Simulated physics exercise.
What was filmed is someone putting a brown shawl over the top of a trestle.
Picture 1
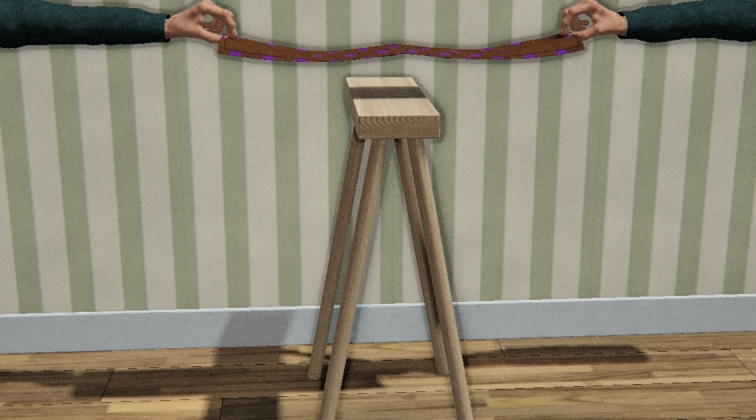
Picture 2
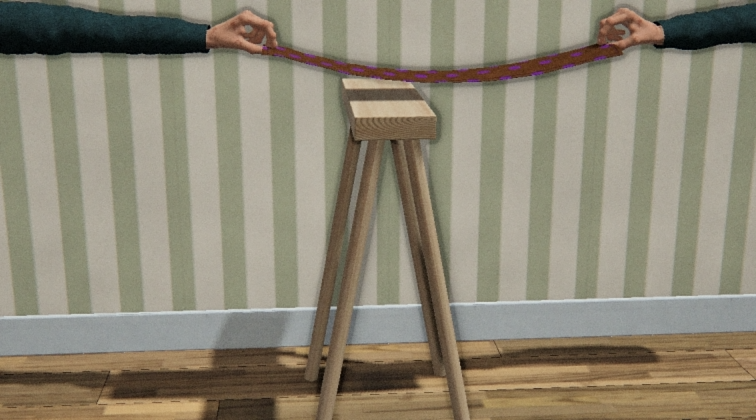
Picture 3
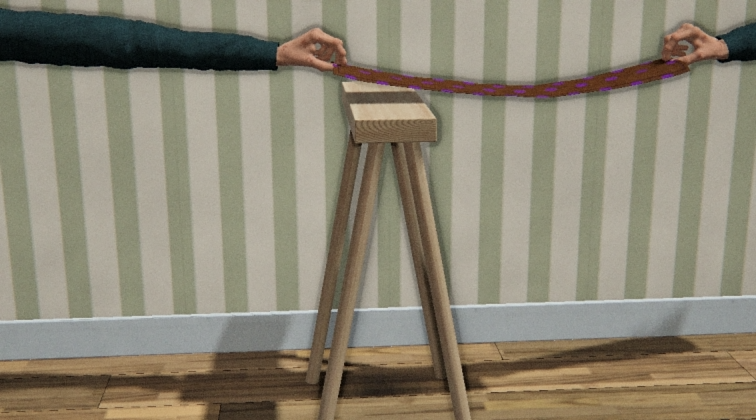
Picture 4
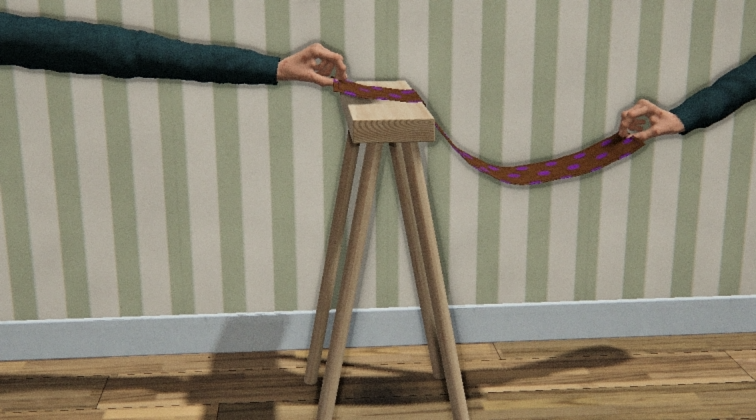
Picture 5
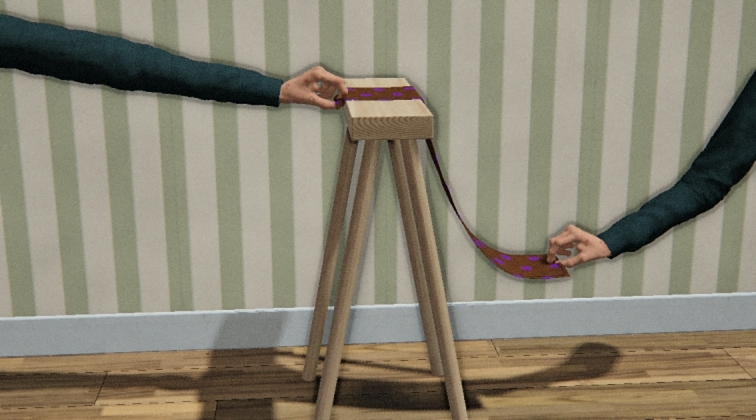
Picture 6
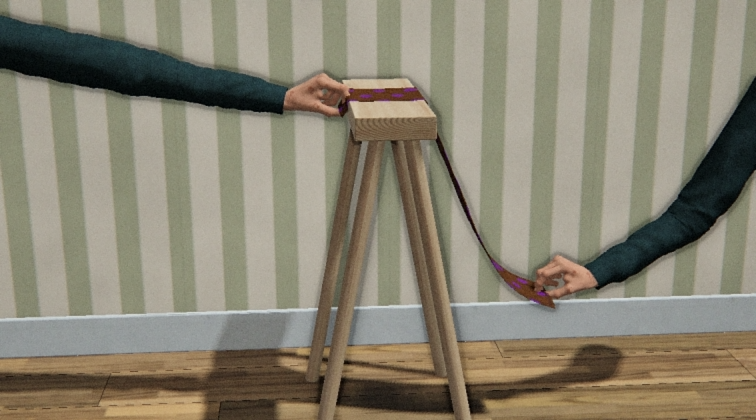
The video shows two hands holding a brown, purple-patterned strip of cloth above a wooden trestle, shifting it to the right, then laying its left part across the top while the right hand lowers the longer side.
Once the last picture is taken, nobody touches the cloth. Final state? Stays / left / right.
Right.
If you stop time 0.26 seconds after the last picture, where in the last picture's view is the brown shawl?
Estimated position: About (448, 223).
Then, 0.26 s on from there, shawl sliding right.
Then, 0.48 s on from there, shawl clear of the top and falling near (456, 368).
Then, 0.72 s on from there, shawl in a heap on the floor near (455, 411).
In the end, shawl in a heap on the floor near (455, 412). The brown shawl runs off to the right.
